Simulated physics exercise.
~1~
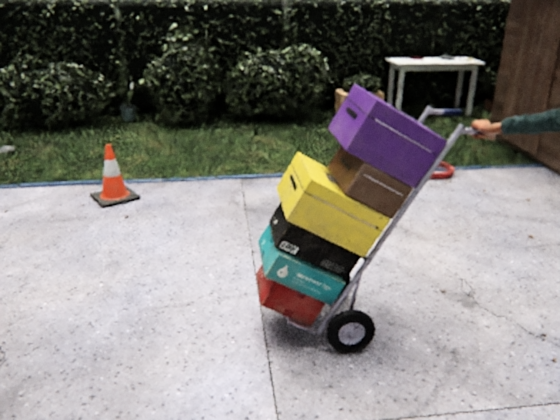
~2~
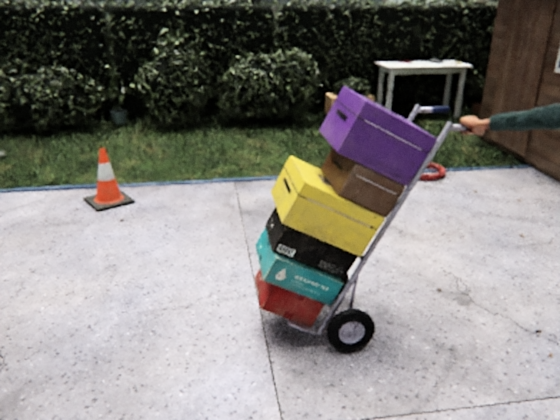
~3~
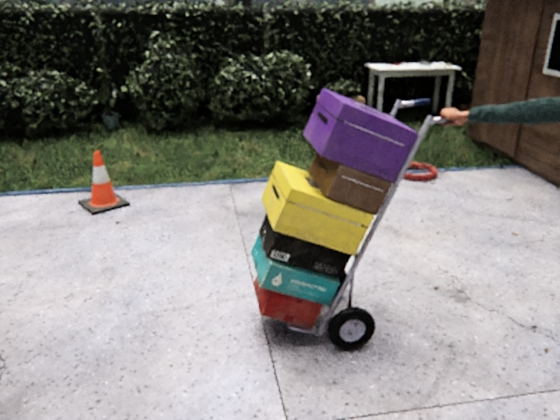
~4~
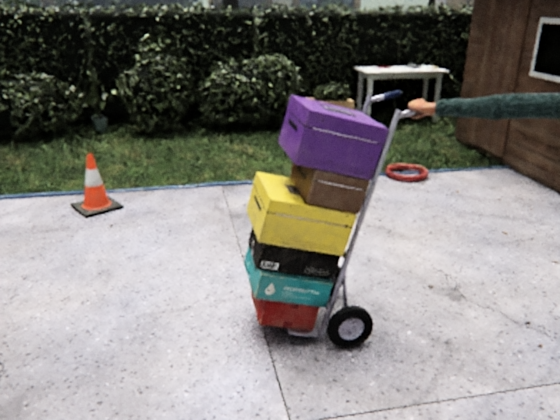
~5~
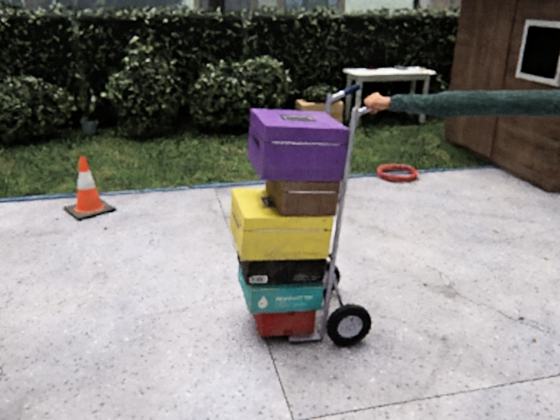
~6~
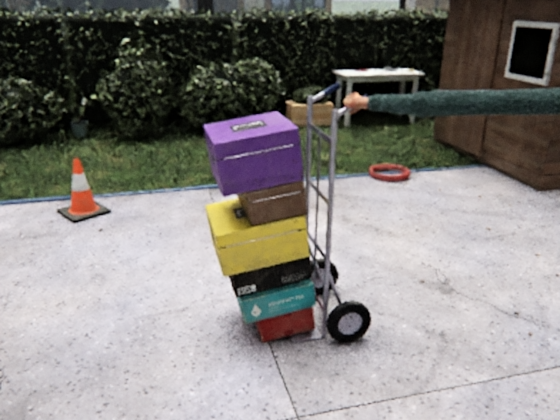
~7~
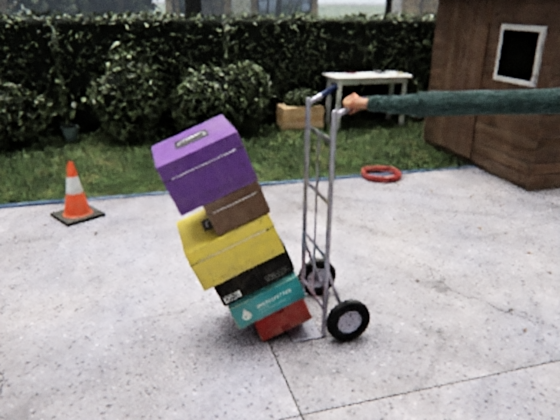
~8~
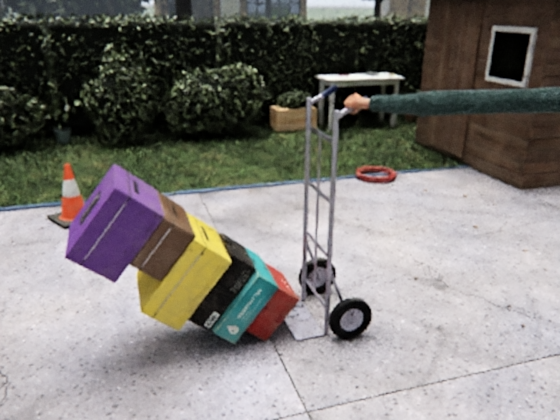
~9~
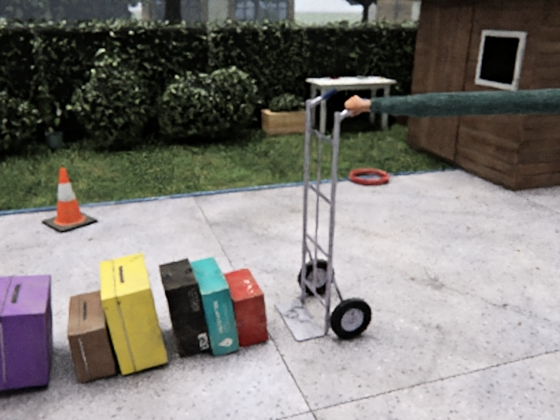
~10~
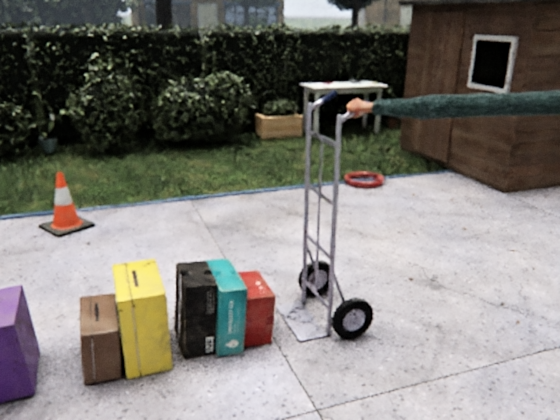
A stack of colourful boxes topples left off a hand truck as an arm uprights it.
